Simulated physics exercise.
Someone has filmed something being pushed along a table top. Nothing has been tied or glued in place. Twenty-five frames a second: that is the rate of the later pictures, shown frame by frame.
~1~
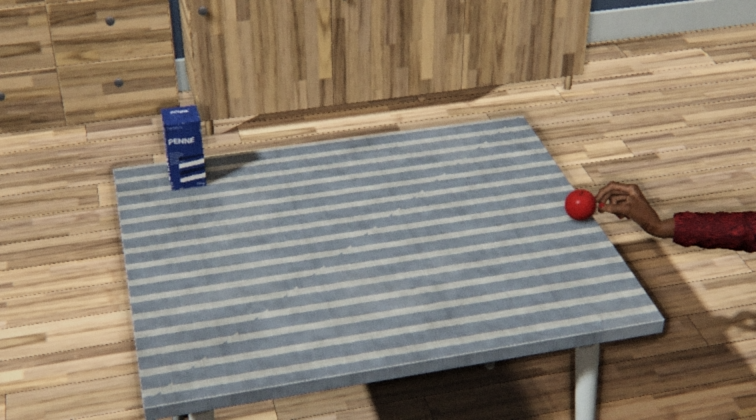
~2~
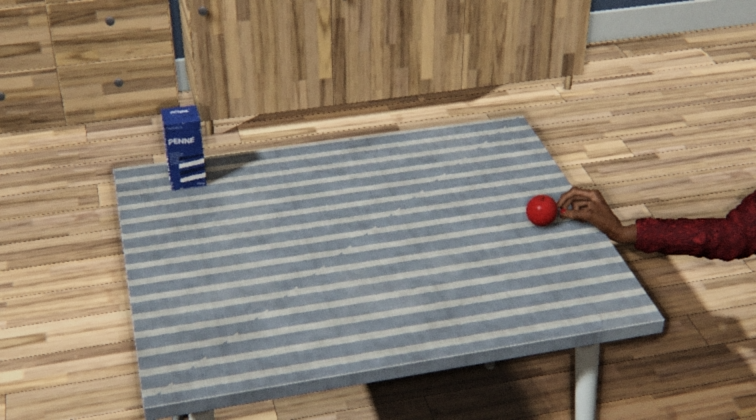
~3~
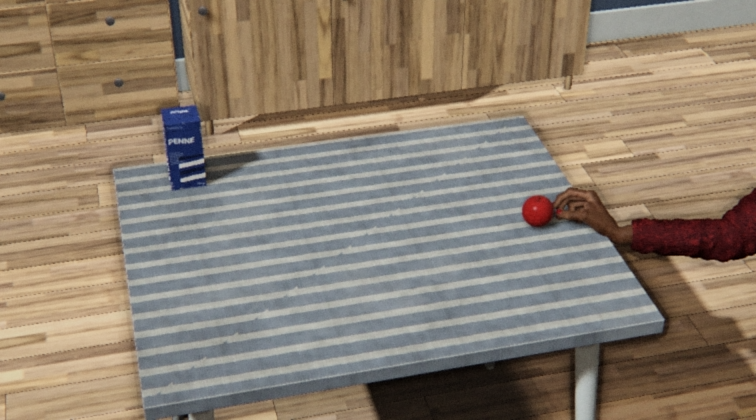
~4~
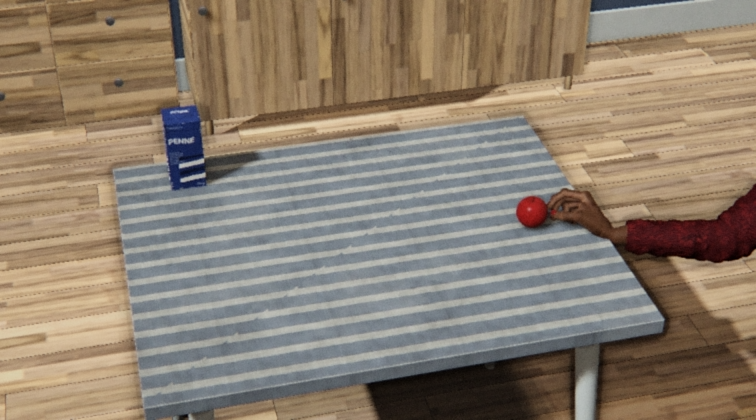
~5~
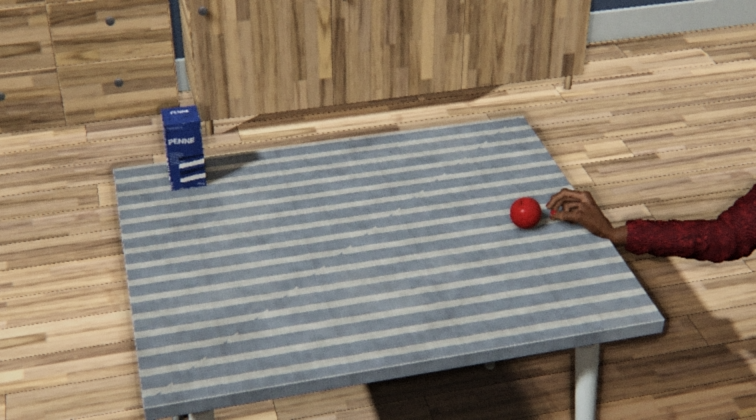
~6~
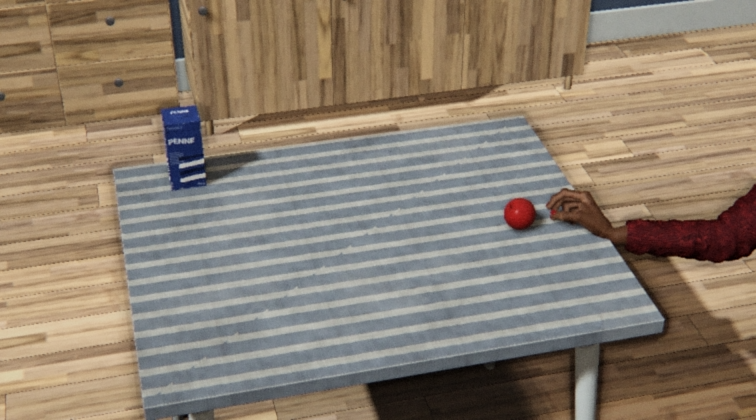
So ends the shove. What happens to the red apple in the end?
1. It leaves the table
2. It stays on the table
2.
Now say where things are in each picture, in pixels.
In the first frame, under the hand; red apple (580, 205).
In the second frame, under the hand; red apple (542, 211).
In the third frame, under the hand; red apple (538, 211).
In the fourth frame, red apple (532, 212).
In the fifth frame, red apple (526, 213).
In the sixth frame, red apple (520, 214) displaced a little.
Then, 0.10 s past the last view, red apple displaced about its own width near (507, 216).
Then, 0.20 s past the last view, red apple displaced about its own width near (496, 217).
Then, 0.40 s past the last view, red apple displaced about its own width near (483, 220).
Finally, moved from the start, red apple. Final places as the last picture's camera would see them, red apple near (481, 220).
